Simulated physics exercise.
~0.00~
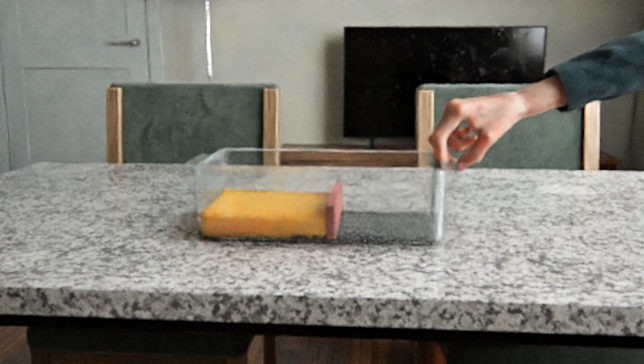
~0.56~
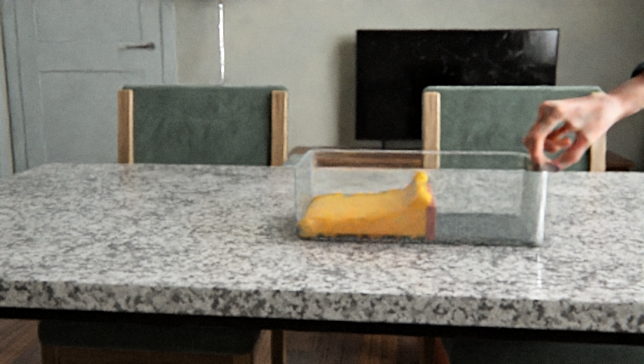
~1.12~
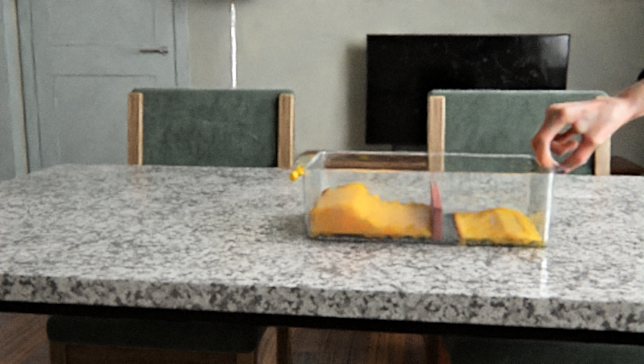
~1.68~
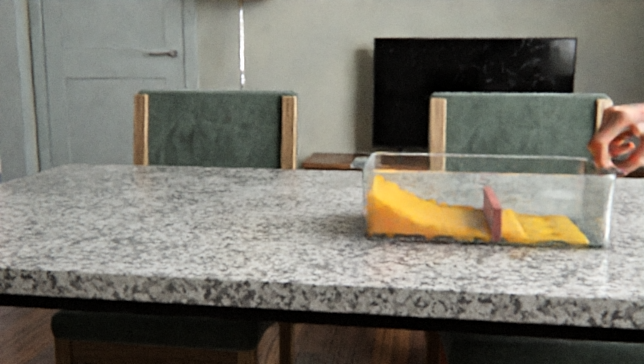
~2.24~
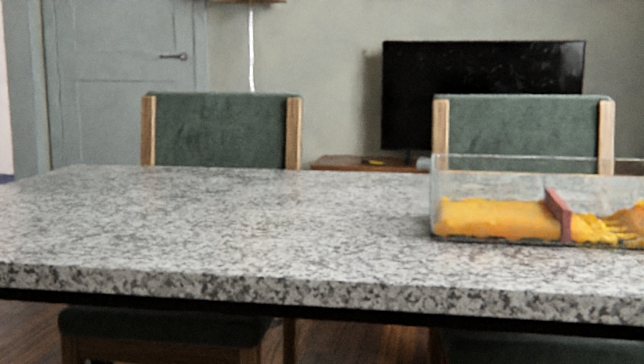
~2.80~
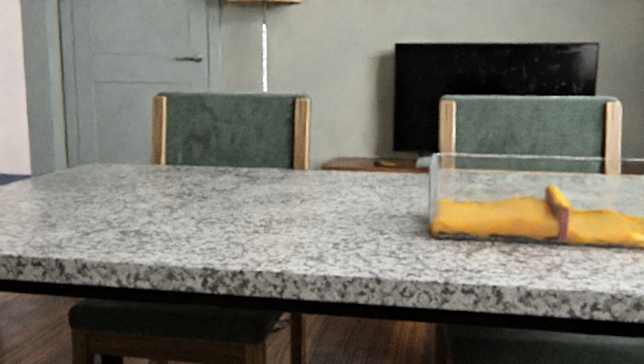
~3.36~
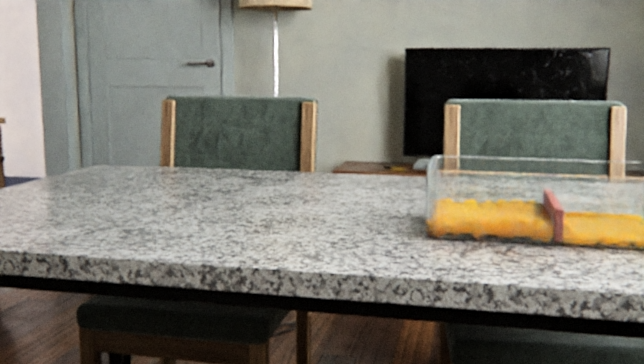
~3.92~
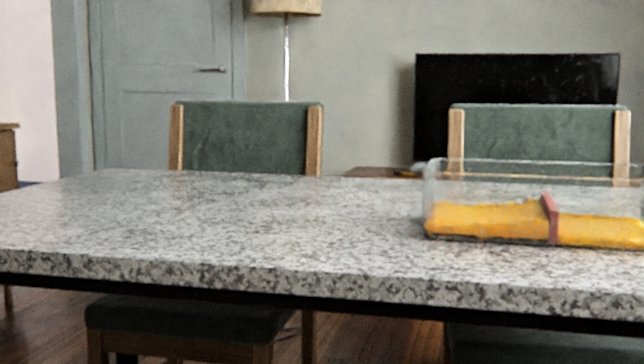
Orange juice sloshes over a divider into a clear box's dry side as a hand slides it right.
